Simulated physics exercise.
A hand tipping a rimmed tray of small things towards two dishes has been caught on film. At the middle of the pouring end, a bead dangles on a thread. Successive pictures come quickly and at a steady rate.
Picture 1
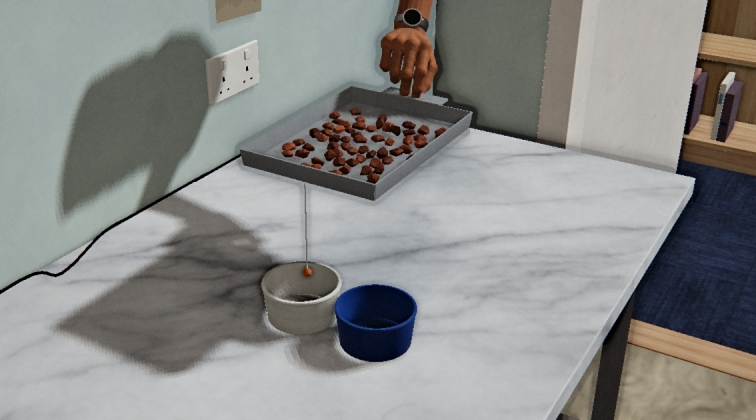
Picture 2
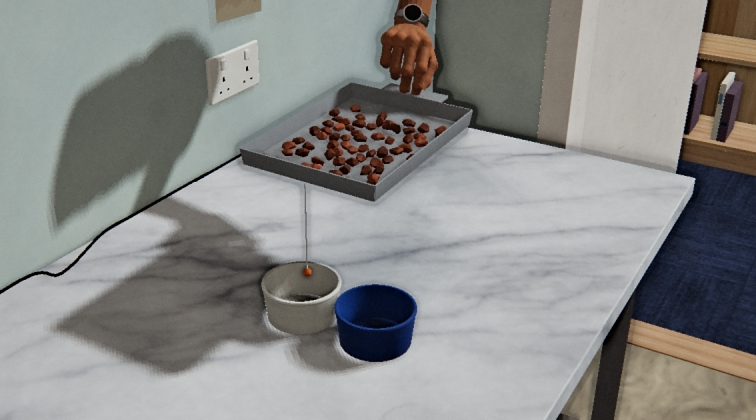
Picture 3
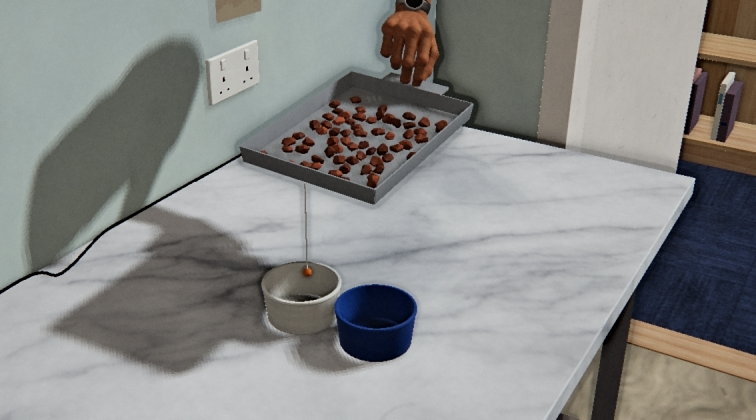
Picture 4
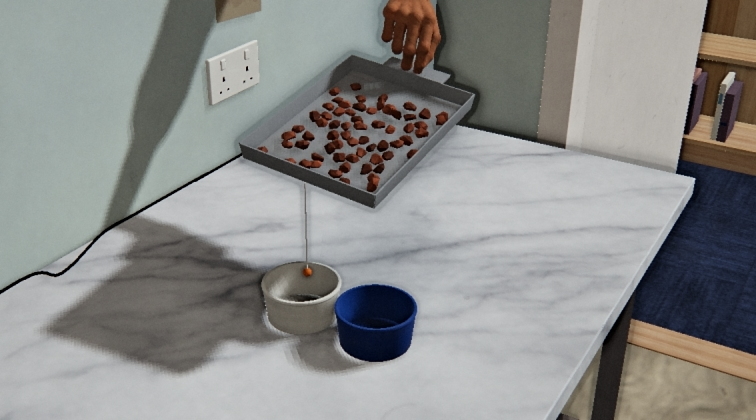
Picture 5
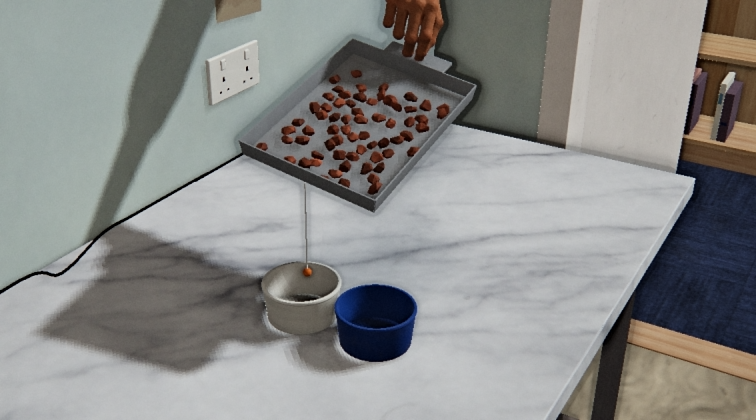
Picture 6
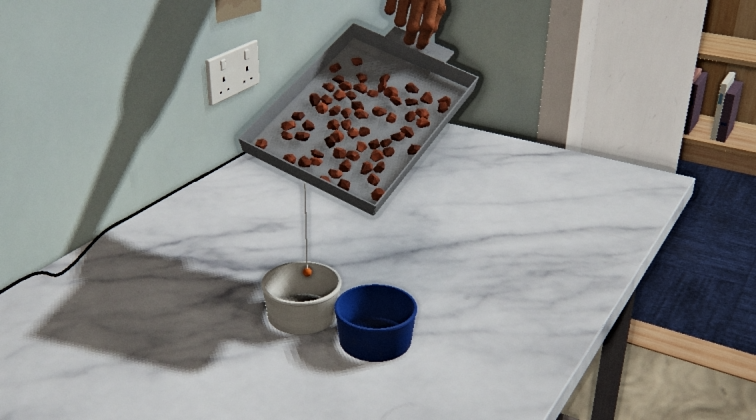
A hand wearing a dark watch held a grey tray of small reddish-brown bits above a white dish and a blue dish, then raised the handle end, gradually tilting the tray towards its right corner.
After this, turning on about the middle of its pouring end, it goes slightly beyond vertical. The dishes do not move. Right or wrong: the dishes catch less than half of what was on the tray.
Wrong - they catch more than half.
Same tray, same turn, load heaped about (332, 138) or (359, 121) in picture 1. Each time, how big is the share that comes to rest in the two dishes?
About 90 and 80 per cent.
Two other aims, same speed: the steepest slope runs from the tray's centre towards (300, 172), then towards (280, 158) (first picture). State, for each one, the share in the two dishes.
First heading 0 %, second heading 0 %.
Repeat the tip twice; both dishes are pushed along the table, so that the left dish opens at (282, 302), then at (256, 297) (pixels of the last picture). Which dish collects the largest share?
It comes out as the dish further right in the first try and the dish further right in the second.
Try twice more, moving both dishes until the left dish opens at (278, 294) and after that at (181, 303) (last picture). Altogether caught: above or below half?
With the first shift the pair saves beyond half; with the second, less than a half.
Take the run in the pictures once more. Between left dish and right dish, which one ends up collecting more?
The fuller one is the right side.
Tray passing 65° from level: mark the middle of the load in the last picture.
About (361, 172).
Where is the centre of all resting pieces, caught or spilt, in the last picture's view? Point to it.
The centre comes to rest near (372, 328).
Soon after the last picture, tray tipped steeply; nearly all on the tray; a stray few in the air.
A little later, tray tipped past a quarter turn; about a third on the tray; about a third in the right dish; a small part outside both; a small part in the air.
Later still, tray tipped past a quarter turn; most in the right dish; a small part outside both.
At rest, tray tipped past a quarter turn; most in the right dish; none in the left dish; a small part outside both.
